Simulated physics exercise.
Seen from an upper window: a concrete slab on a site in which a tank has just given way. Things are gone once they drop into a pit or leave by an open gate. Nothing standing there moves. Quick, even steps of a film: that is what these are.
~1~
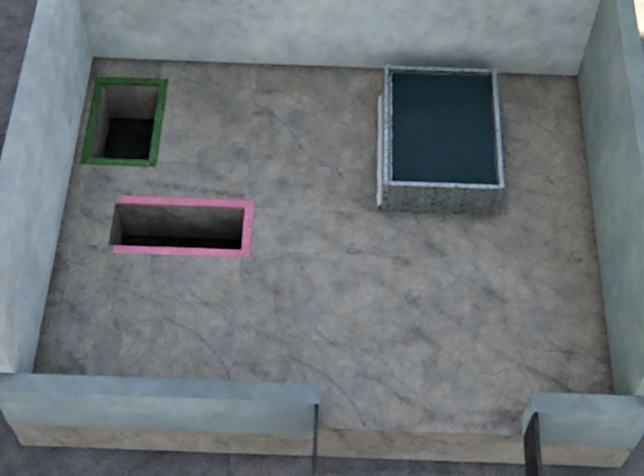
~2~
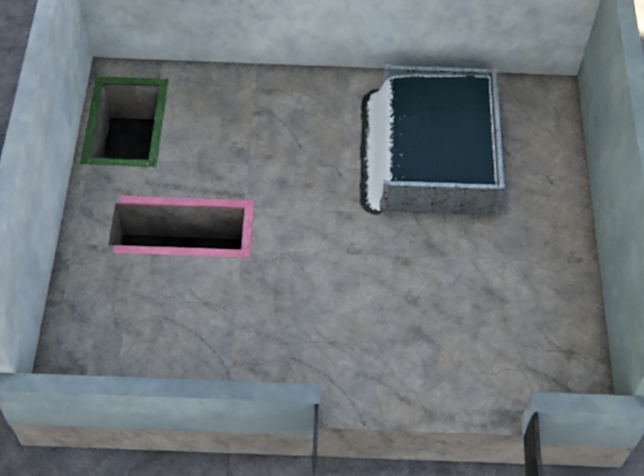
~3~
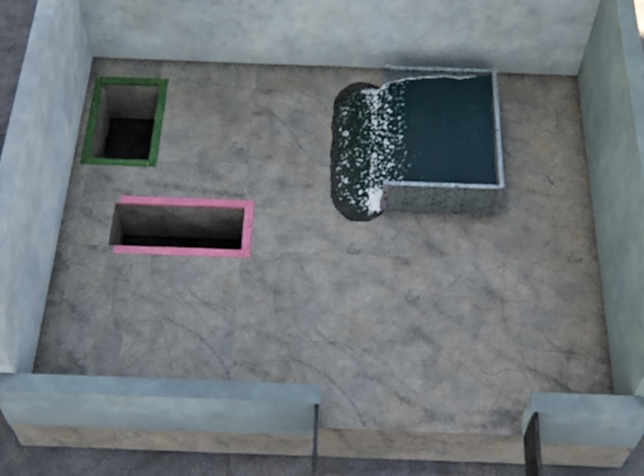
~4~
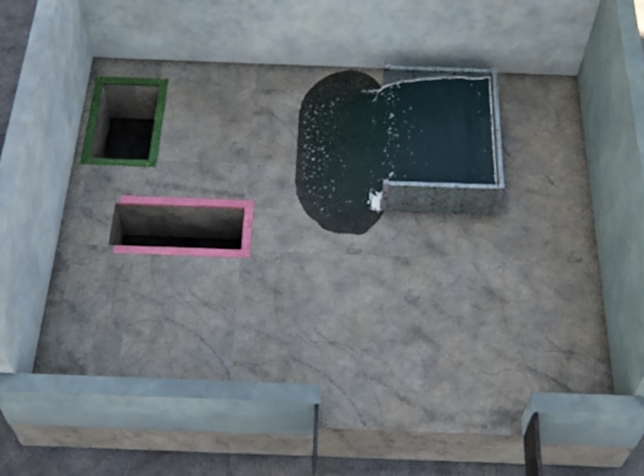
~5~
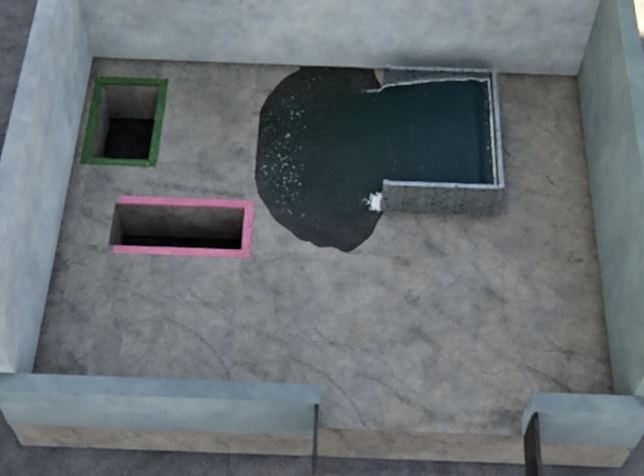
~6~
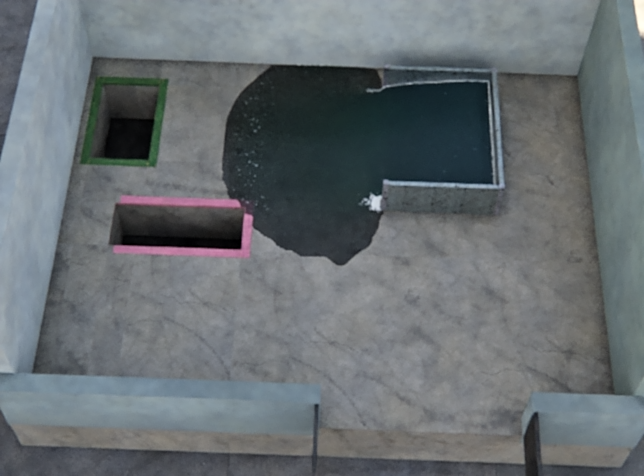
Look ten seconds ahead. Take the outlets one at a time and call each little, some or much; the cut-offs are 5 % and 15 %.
In order: The gate catches little; the green pit catches much; the pink pit catches much.
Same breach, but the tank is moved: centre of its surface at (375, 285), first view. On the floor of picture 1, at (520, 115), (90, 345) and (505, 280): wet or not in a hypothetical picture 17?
Spot 1 unwetted, spot 2 wetted, and spot 3 unwetted.
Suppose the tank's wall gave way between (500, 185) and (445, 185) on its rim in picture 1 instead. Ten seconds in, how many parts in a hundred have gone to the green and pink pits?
Green: 0 percent; pink: 0 percent.
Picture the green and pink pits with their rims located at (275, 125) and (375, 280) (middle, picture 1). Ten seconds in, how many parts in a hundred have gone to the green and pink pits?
I reckon green ends up with 60 percent and pink with 4 percent.
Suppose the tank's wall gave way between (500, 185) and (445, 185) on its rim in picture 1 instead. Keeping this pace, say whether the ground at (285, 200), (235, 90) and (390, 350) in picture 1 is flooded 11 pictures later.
In the order asked: Out of reach, out of reach, sodden.
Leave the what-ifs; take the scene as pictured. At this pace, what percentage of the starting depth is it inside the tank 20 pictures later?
Roughly 16 %.
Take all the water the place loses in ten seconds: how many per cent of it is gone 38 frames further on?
Log: Around 85 %, estimated.
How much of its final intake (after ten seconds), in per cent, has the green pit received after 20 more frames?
I'd put it at about 55 per cent.
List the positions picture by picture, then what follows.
In the first picture, the water tank at (441, 128) is whole and still.
In the second picture, the front is at (373, 208), out from the gap at (386, 141).
In the third picture, water pours out at (386, 143) and has run to (351, 214).
In the fourth picture, the front is at (330, 81), out from the gap at (386, 144).
In the fifth picture, the front is at (274, 208), out from the gap at (386, 144).
In the sixth picture, water pours out at (386, 144) and has run to (236, 196).
A moment on, water covers 30 % of the floor; the gate 0 %, the green pit 3 %, the pink pit 2 %.
Next, water covers 40 % of the floor; the gate 0 %, the green pit 11 %, the pink pit 7 %.
Then, water covers 45 % of the floor; the gate 0 %, the green pit 28 %, the pink pit 13 %.
Later, water covers 45 % of the floor; the gate 0 %, the green pit 44 %, the pink pit 17 %.
In the end, water covers 55 % of the floor; the gate 0 %, the green pit 50 %, the pink pit 21 %.
